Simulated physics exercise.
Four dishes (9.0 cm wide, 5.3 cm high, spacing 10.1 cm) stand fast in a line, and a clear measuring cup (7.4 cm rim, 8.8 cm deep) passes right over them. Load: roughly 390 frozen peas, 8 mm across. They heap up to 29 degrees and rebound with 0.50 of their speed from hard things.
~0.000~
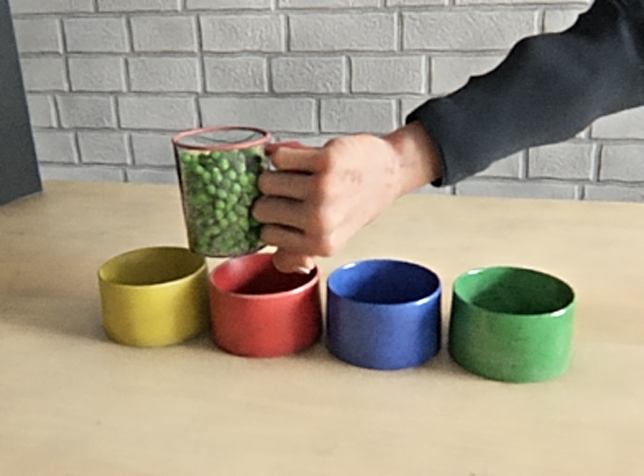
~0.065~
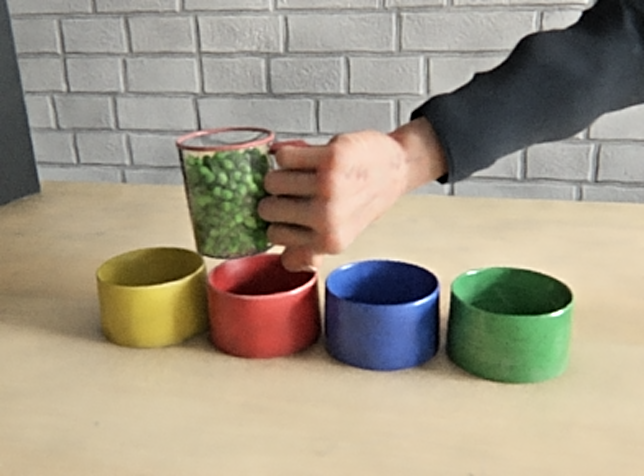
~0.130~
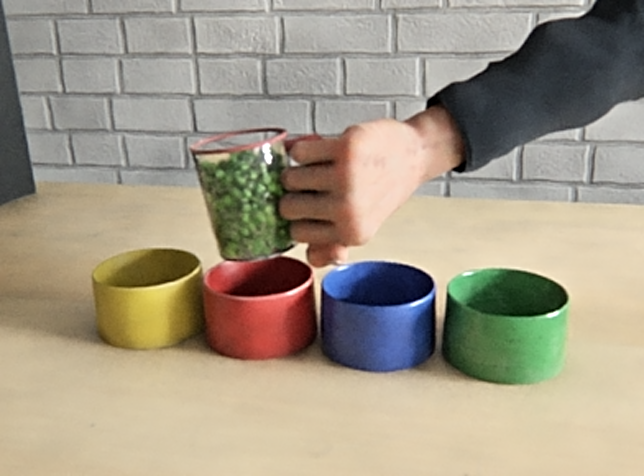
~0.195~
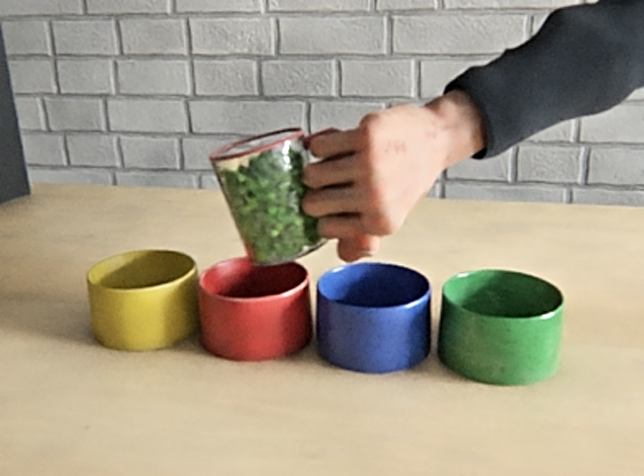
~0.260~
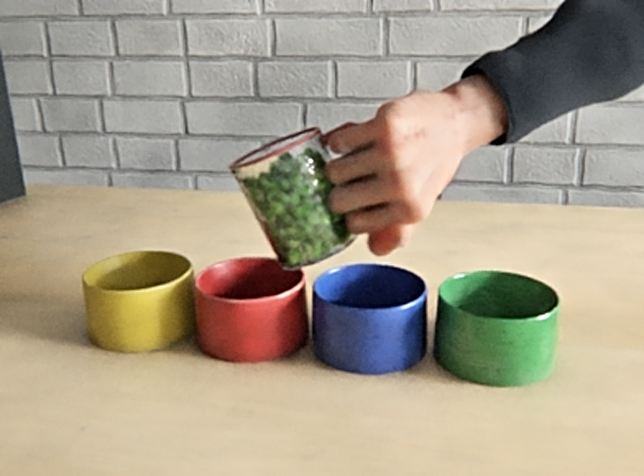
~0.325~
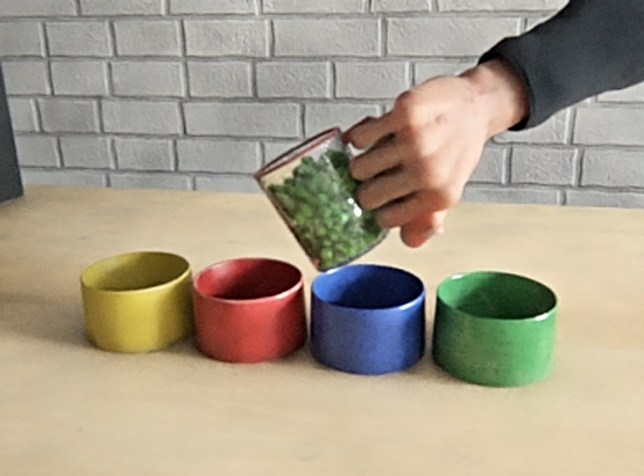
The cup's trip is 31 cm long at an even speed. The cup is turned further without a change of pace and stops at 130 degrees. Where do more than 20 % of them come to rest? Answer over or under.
Red under, blue under, green over, yellow under, counter over.
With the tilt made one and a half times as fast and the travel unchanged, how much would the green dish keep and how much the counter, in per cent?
Then: Green 60, counter 30.
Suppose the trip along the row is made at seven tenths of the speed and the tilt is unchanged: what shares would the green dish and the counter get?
Green 70; counter 20.
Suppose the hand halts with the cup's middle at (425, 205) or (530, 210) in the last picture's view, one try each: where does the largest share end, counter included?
Most goes to: Blue; green.
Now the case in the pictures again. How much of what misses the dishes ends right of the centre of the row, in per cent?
Roughly 100 per cent.
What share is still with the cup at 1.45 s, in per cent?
Some 0 per cent of the load.
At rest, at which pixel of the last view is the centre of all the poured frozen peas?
Around (512, 346).
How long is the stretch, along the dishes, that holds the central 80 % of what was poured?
Roughly 11 cm.
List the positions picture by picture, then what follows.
The first frame shows cup at (225, 192), tilt 0 degrees, lip at (177, 137), moved 0.0 cm; middle of the pieces at (224, 205); yellow dish at (153, 266); red dish at (264, 273); blue dish at (384, 281); green dish at (513, 290).
The second frame shows cup at (231, 192), tilt 2 degrees, lip at (182, 139), moved 0.6 cm; middle of the pieces at (230, 206).
The third frame shows cup at (249, 194), tilt 8 degrees, lip at (195, 146), moved 2.5 cm; middle of the pieces at (249, 208).
The fourth frame shows cup at (273, 197), tilt 15 degrees, lip at (214, 154), moved 4.8 cm; middle of the pieces at (274, 210).
The fifth frame shows cup at (298, 199), tilt 22 degrees, lip at (234, 164), moved 7.2 cm; middle of the pieces at (300, 212).
The sixth frame shows cup at (325, 201), tilt 29 degrees, lip at (257, 173), moved 9.5 cm; middle of the pieces at (329, 214); yellow dish at (137, 271); red dish at (248, 278); blue dish at (368, 286); green dish at (496, 295). The cup turns about 110 degrees a second and travels 36 cm a second.
After 0.76 s, tilt 77 degrees; cup holds 100 %.
After 1.06 s, tilt 110 degrees; cup holds 90 %, green 10 %.
Then, at 1.45 s, tilt 130 degrees; cup holds 0 %, green 60 %.
By 2.2 s all is still; red 0 %, blue 0 %, green 60 %, yellow 0 %, counter 40 %.
